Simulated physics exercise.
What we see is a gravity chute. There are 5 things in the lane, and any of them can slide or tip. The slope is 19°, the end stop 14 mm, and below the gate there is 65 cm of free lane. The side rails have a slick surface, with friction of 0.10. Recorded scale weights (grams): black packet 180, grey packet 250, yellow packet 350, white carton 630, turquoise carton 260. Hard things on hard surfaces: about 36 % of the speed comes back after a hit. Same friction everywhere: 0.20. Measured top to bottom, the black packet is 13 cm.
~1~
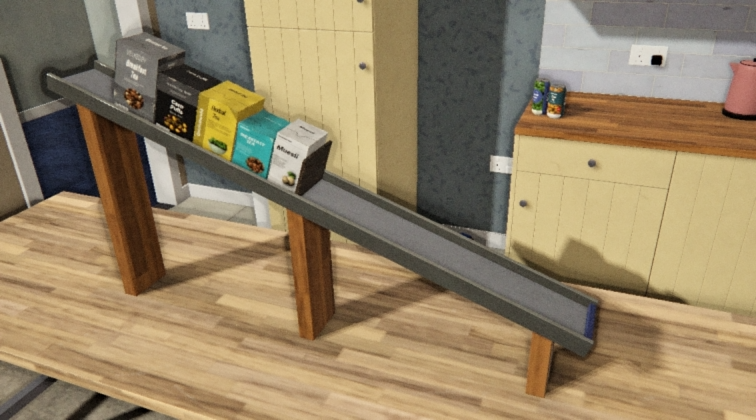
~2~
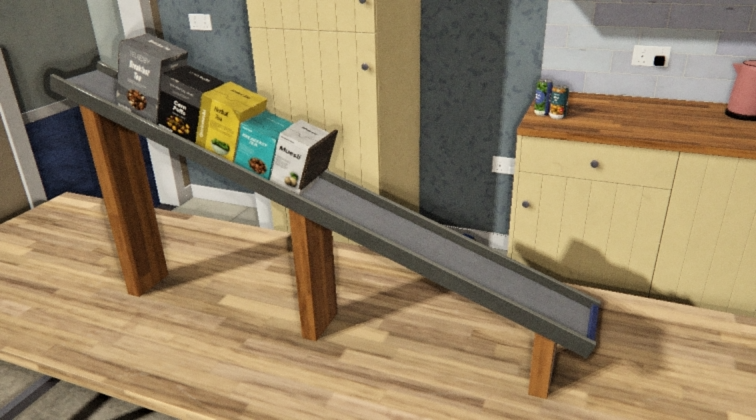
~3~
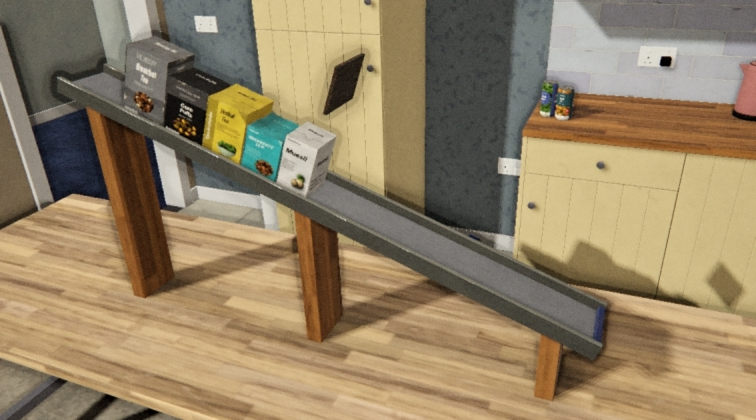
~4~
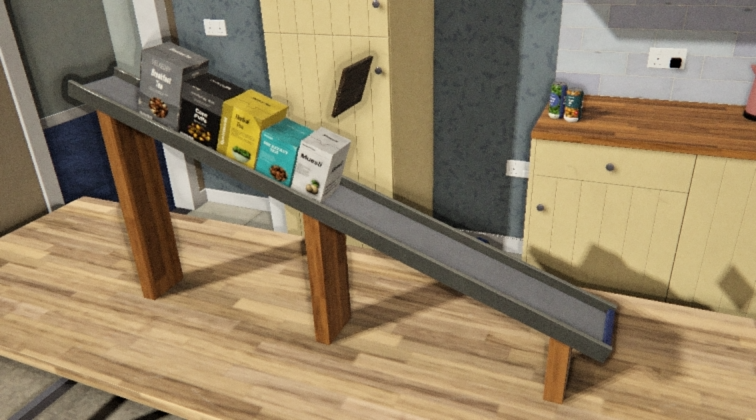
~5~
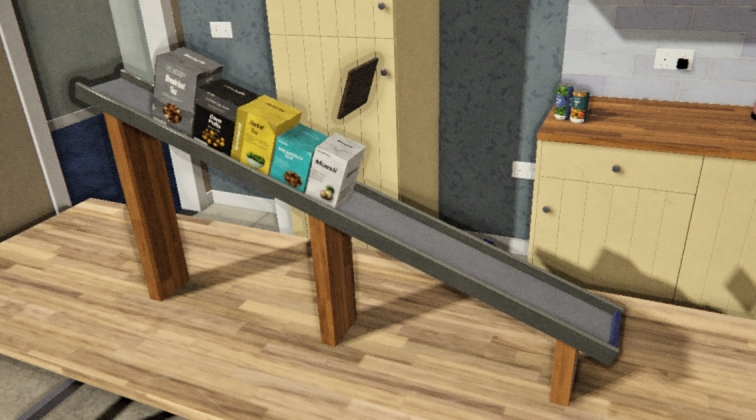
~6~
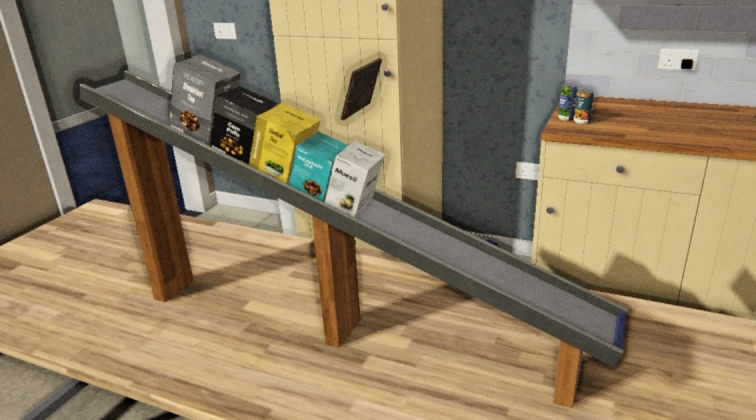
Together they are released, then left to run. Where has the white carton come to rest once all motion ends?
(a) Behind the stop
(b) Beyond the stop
b, beyond the stop.
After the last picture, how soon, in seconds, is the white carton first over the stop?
Answer: About 0.8 s.
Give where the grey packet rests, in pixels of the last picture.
It finishes around (441, 221).
Then, 0.40 s after the last picture, leader 28 cm from the stop; white carton near (480, 241).
Then, 0.60 s after the last picture, leader 4 cm from the stop; white carton near (589, 293).
At rest, over the stop, white carton; tipped over in the lane, black packet and grey packet; the other 2 in the lane.
